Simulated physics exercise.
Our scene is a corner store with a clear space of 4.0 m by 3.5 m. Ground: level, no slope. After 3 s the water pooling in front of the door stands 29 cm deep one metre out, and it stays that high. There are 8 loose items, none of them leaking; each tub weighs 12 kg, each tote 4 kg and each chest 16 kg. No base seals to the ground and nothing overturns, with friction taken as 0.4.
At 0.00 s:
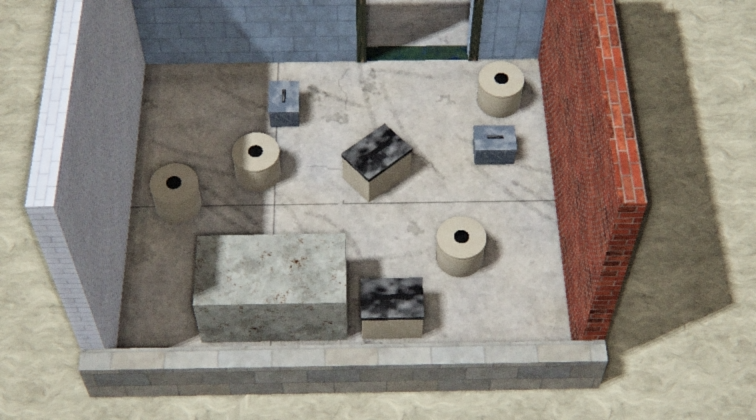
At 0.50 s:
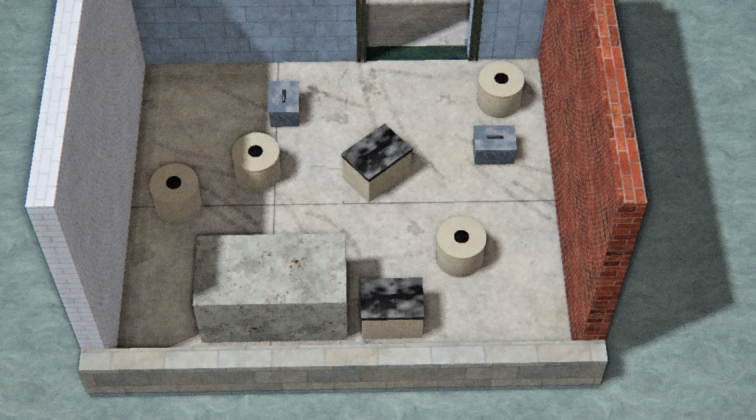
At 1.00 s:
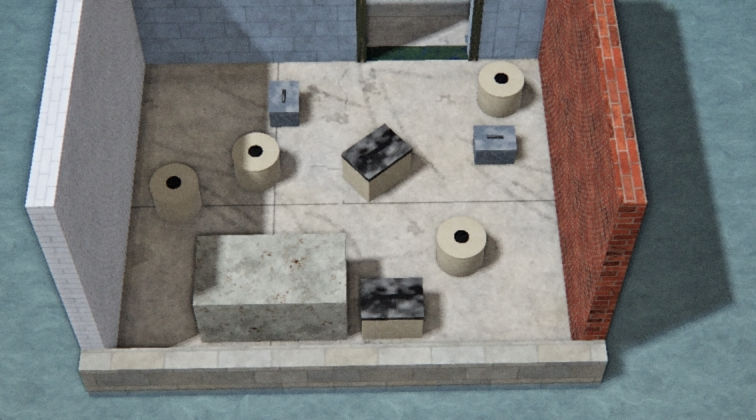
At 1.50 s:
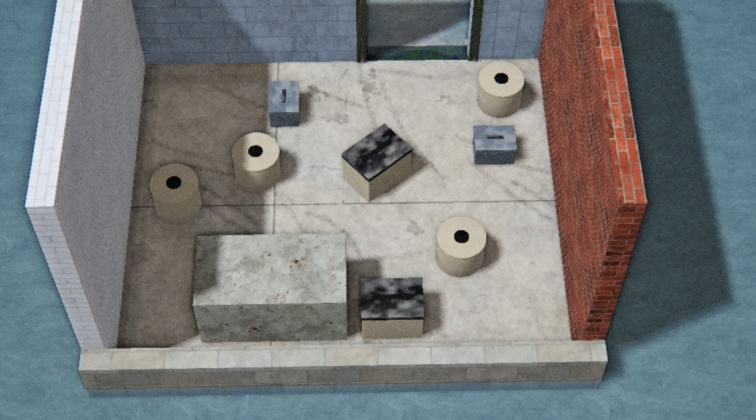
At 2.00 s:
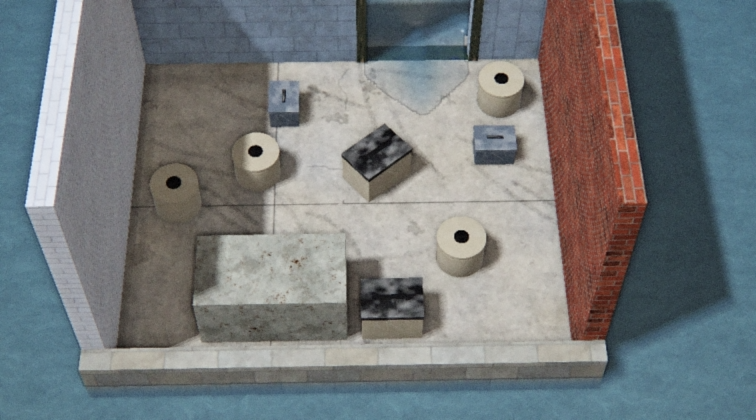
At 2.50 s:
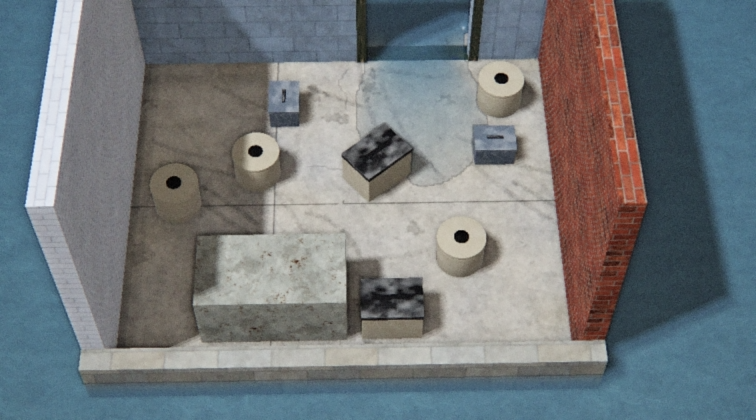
Water rose over the pale ground outside a small walled room, turning it blue, then slipped through the back doorway and spread across the floor toward the scattered boxes and round tubs, which stayed still.
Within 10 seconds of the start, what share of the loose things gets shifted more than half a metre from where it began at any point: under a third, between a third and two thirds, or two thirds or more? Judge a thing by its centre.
Most likely a middling share gets moved that far.
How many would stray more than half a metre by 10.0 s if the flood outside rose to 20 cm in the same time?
In that case the number is 3.
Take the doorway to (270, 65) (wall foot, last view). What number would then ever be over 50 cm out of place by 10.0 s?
8.
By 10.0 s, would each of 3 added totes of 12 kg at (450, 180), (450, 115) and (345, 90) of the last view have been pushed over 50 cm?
Sequence: Above the line / above the line / below the line.
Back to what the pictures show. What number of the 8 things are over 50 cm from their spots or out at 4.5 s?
3.
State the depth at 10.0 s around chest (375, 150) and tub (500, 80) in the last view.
Close to 20 and 8 centimetres.
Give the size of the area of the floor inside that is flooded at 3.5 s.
Roughly 5.5 m2 of it is wet.
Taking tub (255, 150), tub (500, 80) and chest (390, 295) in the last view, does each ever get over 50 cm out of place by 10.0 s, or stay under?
In that order: Below the mark, above the mark, below the mark.
After 3.5 s 1 of 8 are over 50 cm from their spots; 0 afloat.
After 4.5 s 3 of 8 are over 50 cm from their spots; 1 afloat.
After 7.0 s 3 of 8 are over 50 cm from their spots; 4 afloat.
After 10.0 s 5 of 8 are over 50 cm from their spots, and 5 have been at some point; 8 afloat.
